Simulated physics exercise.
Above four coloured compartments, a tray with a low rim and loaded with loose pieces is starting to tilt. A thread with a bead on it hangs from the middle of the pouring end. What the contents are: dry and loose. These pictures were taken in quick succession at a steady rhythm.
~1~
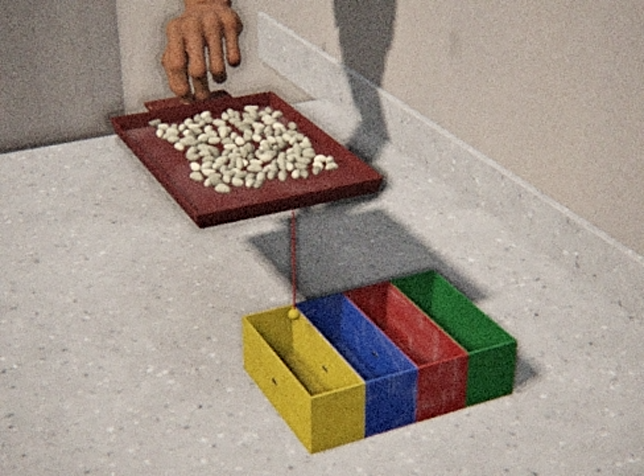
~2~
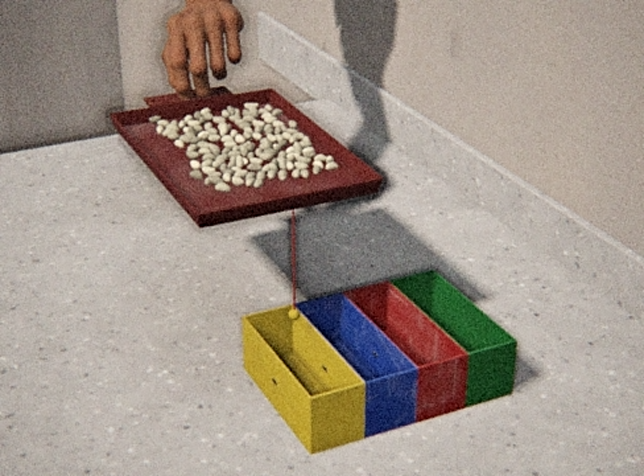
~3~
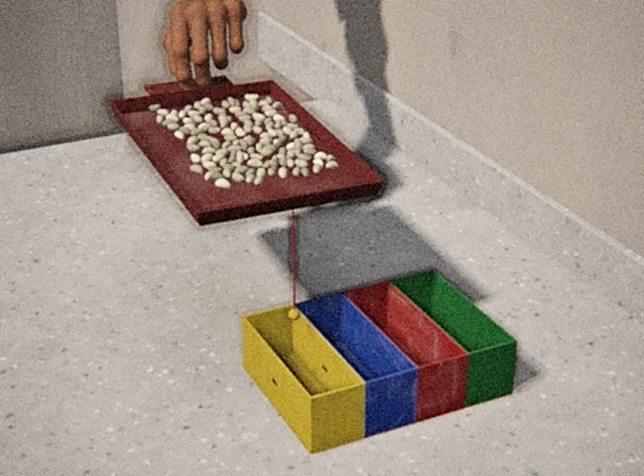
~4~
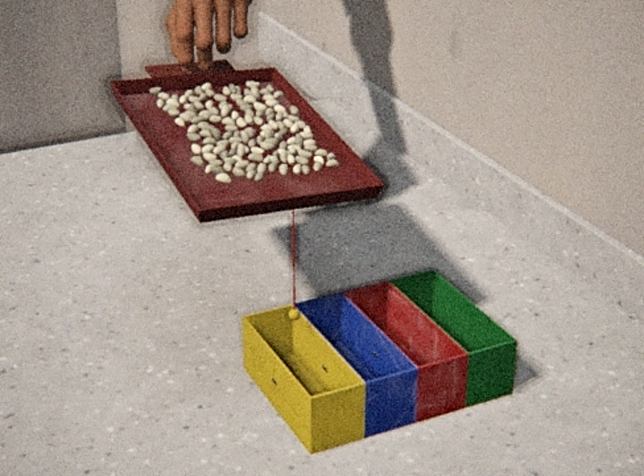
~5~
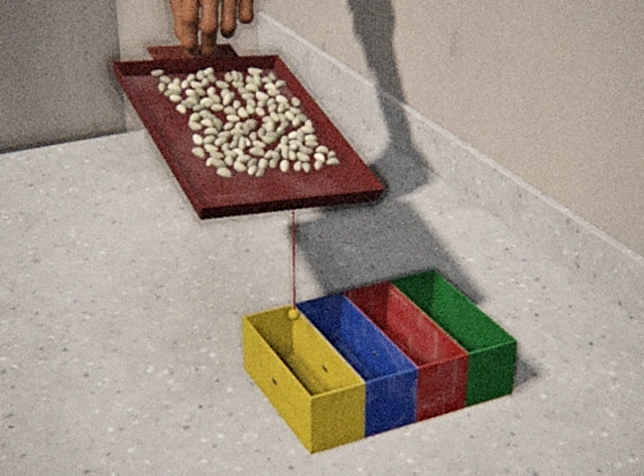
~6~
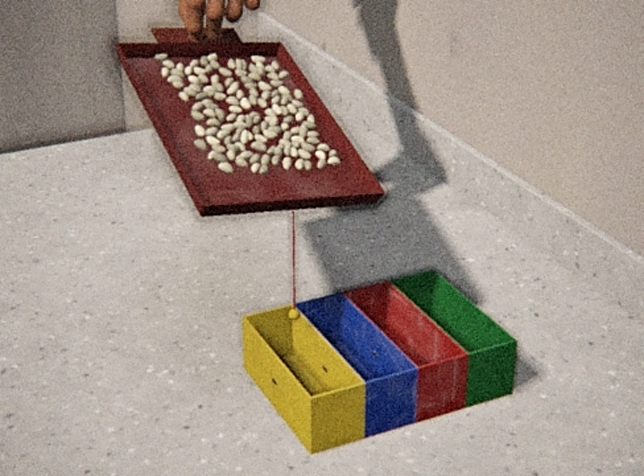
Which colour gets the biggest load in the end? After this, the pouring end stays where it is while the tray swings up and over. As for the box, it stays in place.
The red cell gets the biggest load.
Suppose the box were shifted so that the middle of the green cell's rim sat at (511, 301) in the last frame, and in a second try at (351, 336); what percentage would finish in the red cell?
Trial 1 0%, trial 2 0%.
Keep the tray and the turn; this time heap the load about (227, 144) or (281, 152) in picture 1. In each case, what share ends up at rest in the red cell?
It would be roughly 60 per cent for the first and roughly 60 per cent for the second.
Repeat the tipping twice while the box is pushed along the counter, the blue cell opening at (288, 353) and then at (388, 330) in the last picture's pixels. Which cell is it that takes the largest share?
The first time it is the cell in green, and the second time it is the cell in blue.
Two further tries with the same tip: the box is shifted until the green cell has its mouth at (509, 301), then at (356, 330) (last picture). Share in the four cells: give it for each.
The first comes to 100 percent and the second to 50 percent.
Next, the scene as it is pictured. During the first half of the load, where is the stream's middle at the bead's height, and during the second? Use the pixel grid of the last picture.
The opening part goes through (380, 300); what follows goes through (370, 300).
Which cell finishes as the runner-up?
The second spot goes to that blue cell.
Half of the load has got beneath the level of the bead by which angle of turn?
Reading: Some 100°.
Just after the last frame, tray tipped steeply; almost all on the tray; just a few in the blue cell; just a few falling or outside the box.
A moment on, tray tipped past a quarter turn; about a tenth on the tray; roughly half in the red cell; roughly a quarter in the blue cell; just a few in the yellow cell; just a few in the green cell; about a tenth falling or outside the box.
Further on, tray tipped past a quarter turn; roughly two thirds in the red cell; roughly a third in the blue cell; just a few in the yellow cell; just a few in the green cell; just a few falling or outside the box.
When it is over, tray tipped past a quarter turn; roughly two thirds in the red cell; roughly a third in the blue cell; just a few in the yellow cell; just a few in the green cell; just a few outside the box.
